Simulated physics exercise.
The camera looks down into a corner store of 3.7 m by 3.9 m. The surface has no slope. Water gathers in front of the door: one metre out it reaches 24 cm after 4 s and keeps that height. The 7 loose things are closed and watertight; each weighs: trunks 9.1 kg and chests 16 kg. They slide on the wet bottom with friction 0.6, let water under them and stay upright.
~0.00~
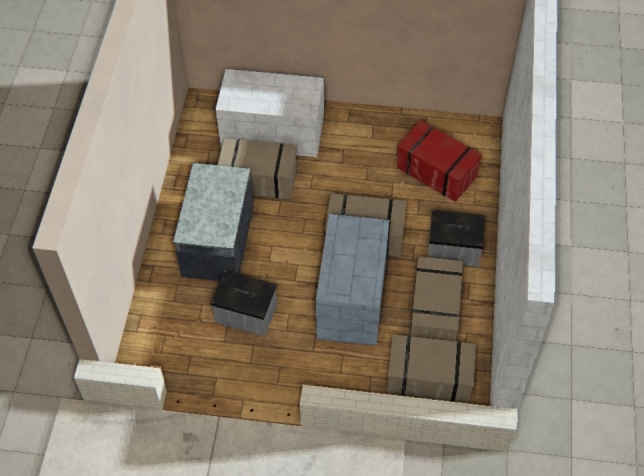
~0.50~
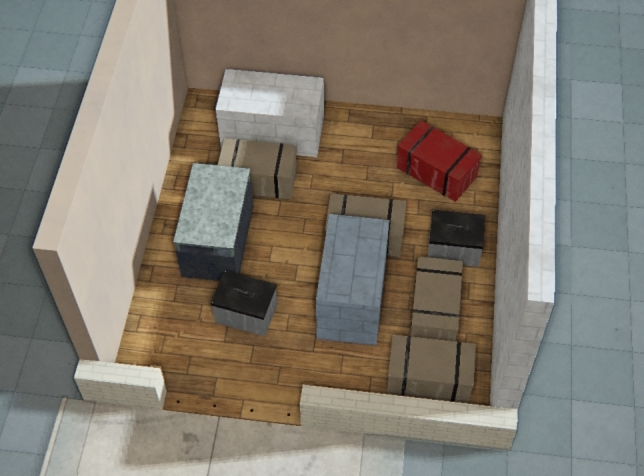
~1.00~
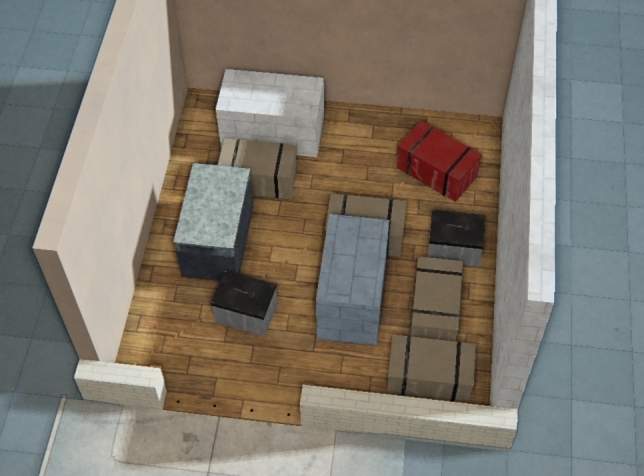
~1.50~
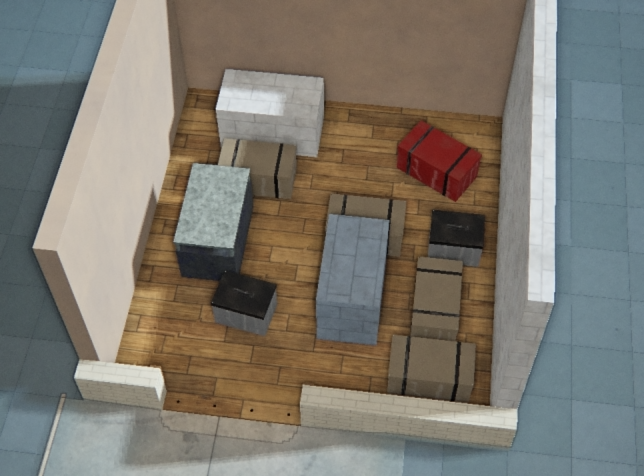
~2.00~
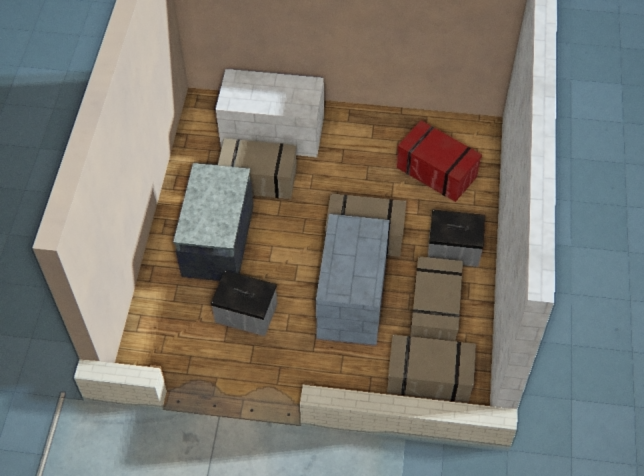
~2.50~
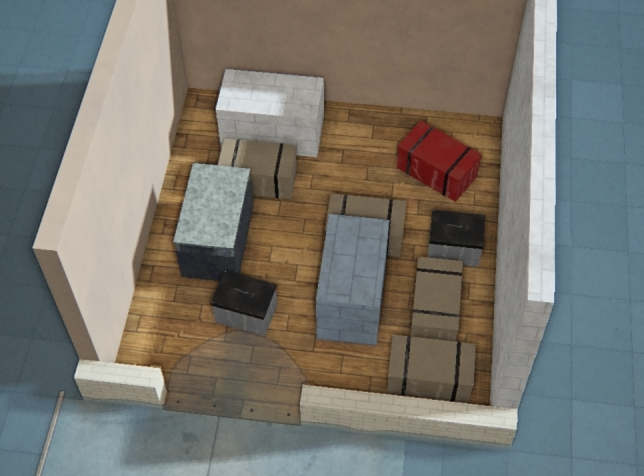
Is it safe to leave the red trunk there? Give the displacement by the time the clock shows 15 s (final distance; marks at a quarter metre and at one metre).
Red trunk ends far away.
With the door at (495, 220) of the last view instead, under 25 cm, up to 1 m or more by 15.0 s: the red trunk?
Then the red trunk moves a short way.
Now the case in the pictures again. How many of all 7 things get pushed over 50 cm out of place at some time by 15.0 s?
I count 6.
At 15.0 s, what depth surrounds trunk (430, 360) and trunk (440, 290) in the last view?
Roughly 16 and 17 cm.
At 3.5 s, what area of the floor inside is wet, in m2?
Some 2.5 m2.
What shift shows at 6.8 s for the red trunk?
About 10 cm.
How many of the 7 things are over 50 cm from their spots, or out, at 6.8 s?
By then 2.
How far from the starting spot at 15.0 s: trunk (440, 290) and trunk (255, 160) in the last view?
In that order: 50 cm, 50 cm.
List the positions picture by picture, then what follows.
The first frame shows the red trunk at (440, 150), on the bottom; 0.0 m2 under water; 0 of 7 have shifted.
The second frame shows the red trunk at (440, 150) rests on the ground; 0.0 m2 under water; 0 of 7 have shifted.
The third frame shows the red trunk at (440, 150) rests on the ground; water covers 0.0 m2; 0 of 7 have shifted.
The fourth frame shows the red trunk at (440, 150) rests on the ground; 0.0 m2 under water; 0 of 7 have shifted.
The fifth frame shows the red trunk at (440, 150) rests on the ground; water covers 0.1 m2; 0 of 7 have shifted.
The sixth frame shows the red trunk at (440, 150), on the bottom; 0.7 m2 under water; 0 of 7 have shifted.
After 3.5 s the red trunk is near (440, 150), 0.0 m from its start, aground; 0 afloat.
After 6.8 s the red trunk is near (448, 145), 0.1 m from its start, aground; 2 afloat.
After 11.0 s the red trunk is near (480, 140), 0.4 m from its start, afloat; 7 afloat.
After 15.0 s the red trunk is near (459, 353), 2.6 m from its start, afloat; 7 afloat.
